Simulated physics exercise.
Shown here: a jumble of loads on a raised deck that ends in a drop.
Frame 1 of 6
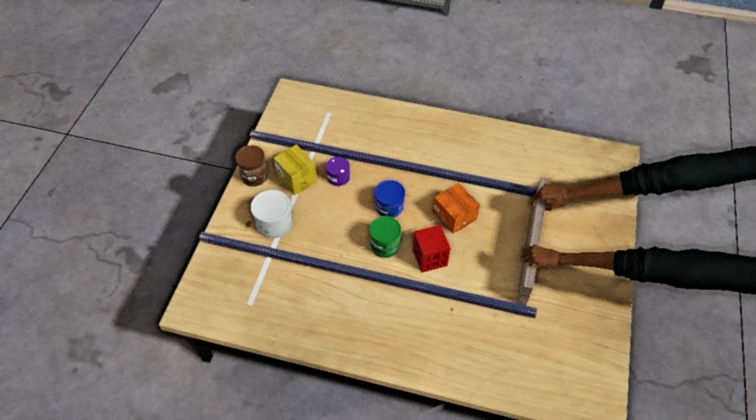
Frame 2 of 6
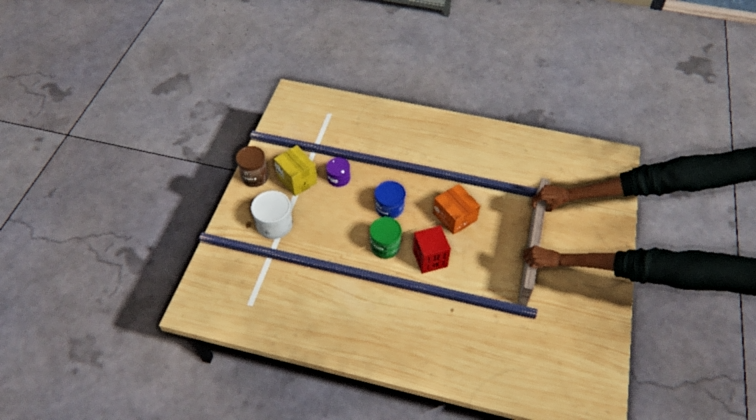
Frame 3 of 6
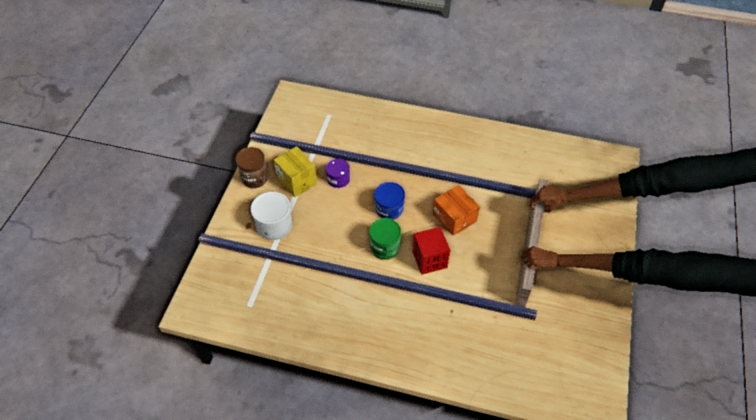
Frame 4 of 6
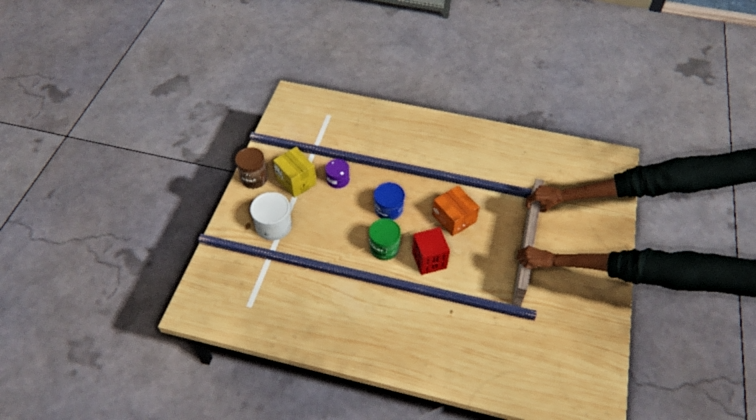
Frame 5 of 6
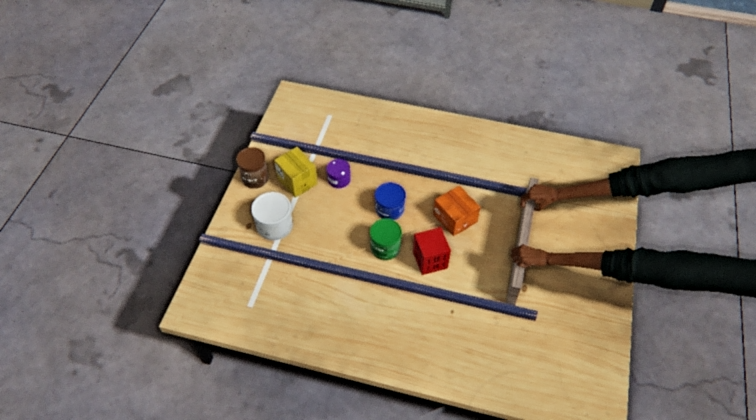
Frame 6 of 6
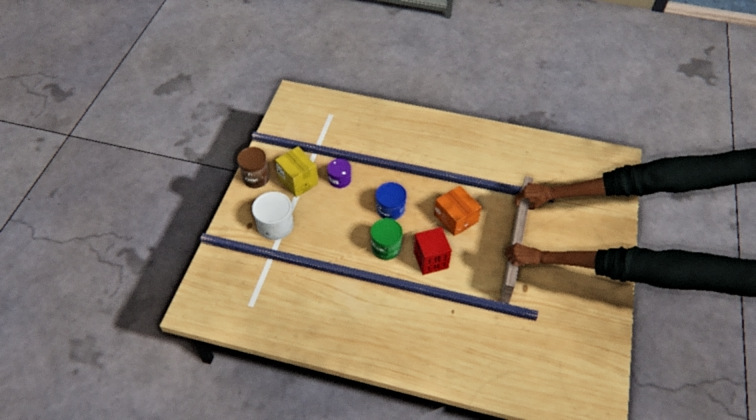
The clip opens on a wooden table where brown, white, purple, blue and green tubs and yellow, orange and red boxes sit between two dark rails. Two hands at the right hold a plank across the rails, then slide it slightly left, while the tubs and boxes stay put.
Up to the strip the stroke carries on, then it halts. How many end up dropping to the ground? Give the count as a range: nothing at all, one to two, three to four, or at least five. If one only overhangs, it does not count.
The count is one to two.
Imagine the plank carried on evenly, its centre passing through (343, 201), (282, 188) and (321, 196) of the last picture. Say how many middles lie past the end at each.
Past-the-end tally - position 1: 0, position 2: 2, position 3: 0.
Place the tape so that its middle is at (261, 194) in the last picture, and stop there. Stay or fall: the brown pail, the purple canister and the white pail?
Outcome - brown pail: It is not there; purple canister: It stays up there; white pail: It is not there.
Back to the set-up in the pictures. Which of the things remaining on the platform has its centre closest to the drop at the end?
Foremost is the brown pail.
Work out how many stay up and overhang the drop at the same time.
Overhang count: 1.
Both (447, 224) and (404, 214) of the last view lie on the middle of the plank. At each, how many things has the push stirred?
So far 3, and 4 at the second.
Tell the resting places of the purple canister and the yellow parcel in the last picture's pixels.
The first comes to rest at (295, 164), and the second at (269, 155).
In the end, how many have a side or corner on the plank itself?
The figure is 3.
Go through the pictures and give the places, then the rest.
Brown pail (252, 166); white pail (272, 215); yellow parcel (296, 170); plank (534, 240); tape (293, 199), in the first frame.
White pail (273, 215); red crate (431, 250), in the second frame.
Yellow parcel (296, 172); plank (532, 242), in the third frame.
Brown pail (252, 169); orange box (455, 211), in the fourth frame.
White pail (273, 217); purple canister (339, 174), in the fifth frame.
Brown pail (254, 168); white pail (274, 216); yellow parcel (297, 172); plank (517, 239); tape (295, 201), in the sixth frame.
Early on, none off yet; brown pail at rest near (254, 168); white pail at rest near (274, 216); yellow parcel at rest near (297, 172).
Finally, the number that fall off is one or two; lost, white pail.
